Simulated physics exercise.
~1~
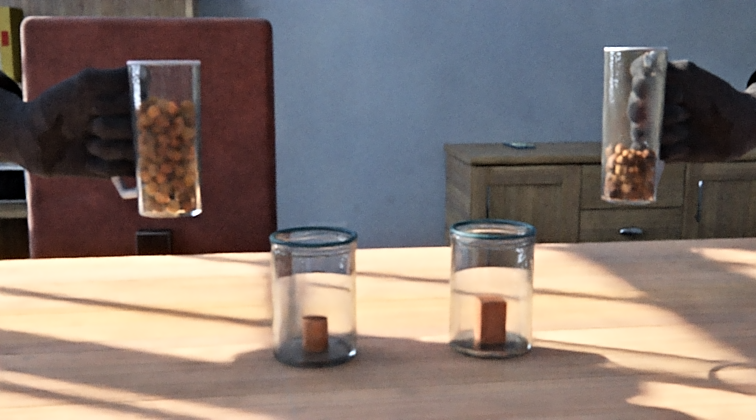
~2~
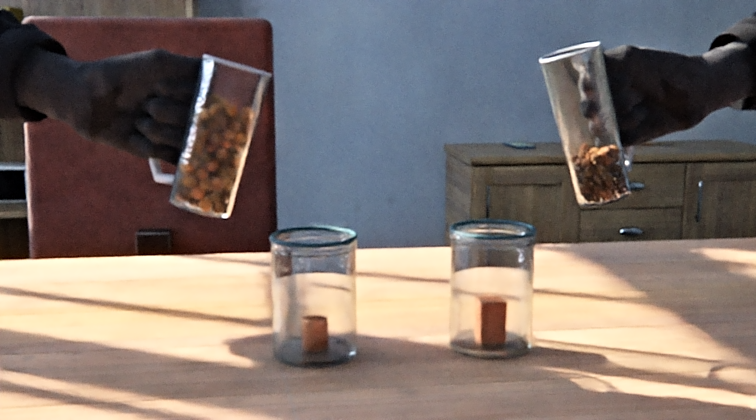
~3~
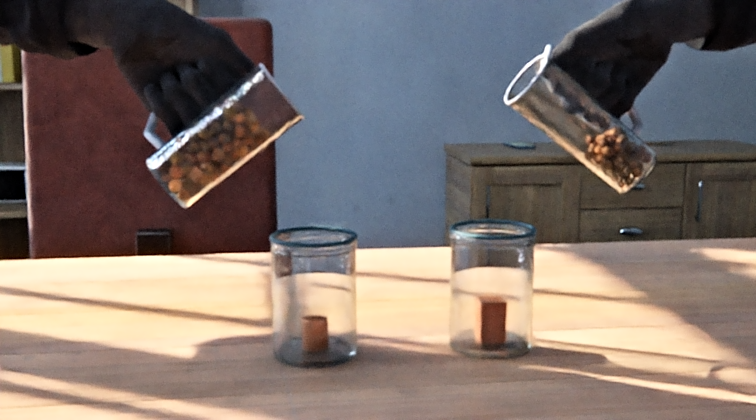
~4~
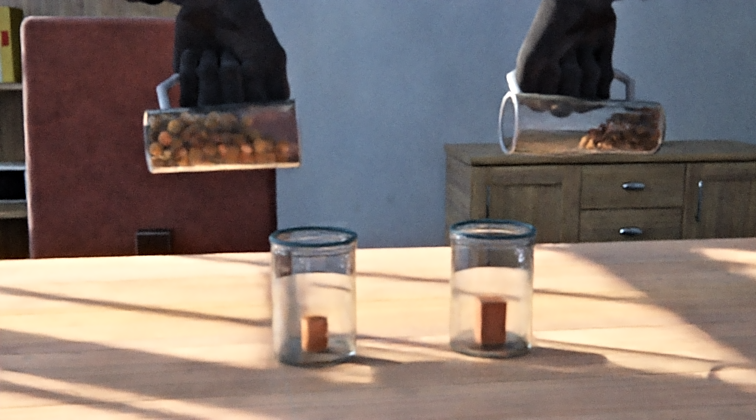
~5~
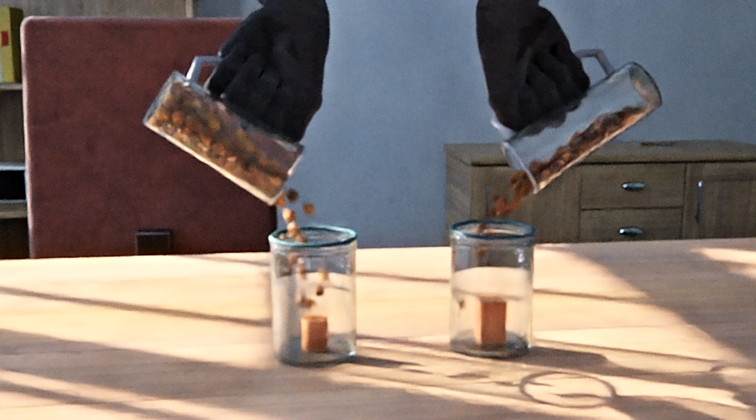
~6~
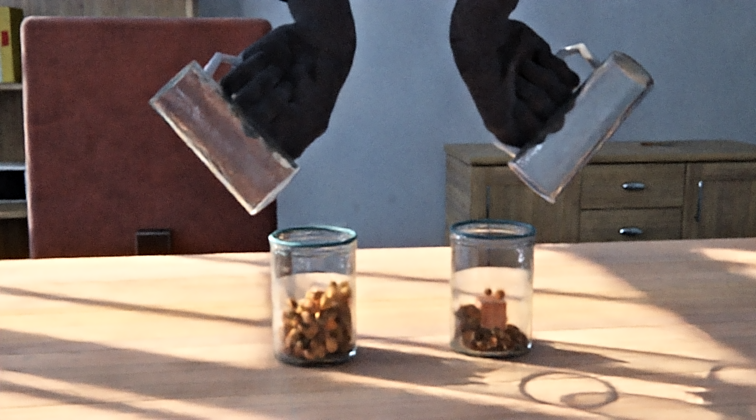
Two dark-gloved hands, seen from a fixed front view, hold clear cups of small orange-brown pieces above a pale wooden table, the left cup much fuller than the right. Below them stand two glass jars with bluish rims, each holding a small reddish-brown block, with a red chair back and a wooden cabinet behind. The hands tilt the cups inward until they lie on their sides, with nothing falling yet. They tip further, and pieces tumble into both jars. Finally both cups are empty, the left block is buried in a half-full jar, and the right block still shows above its shallow pile.
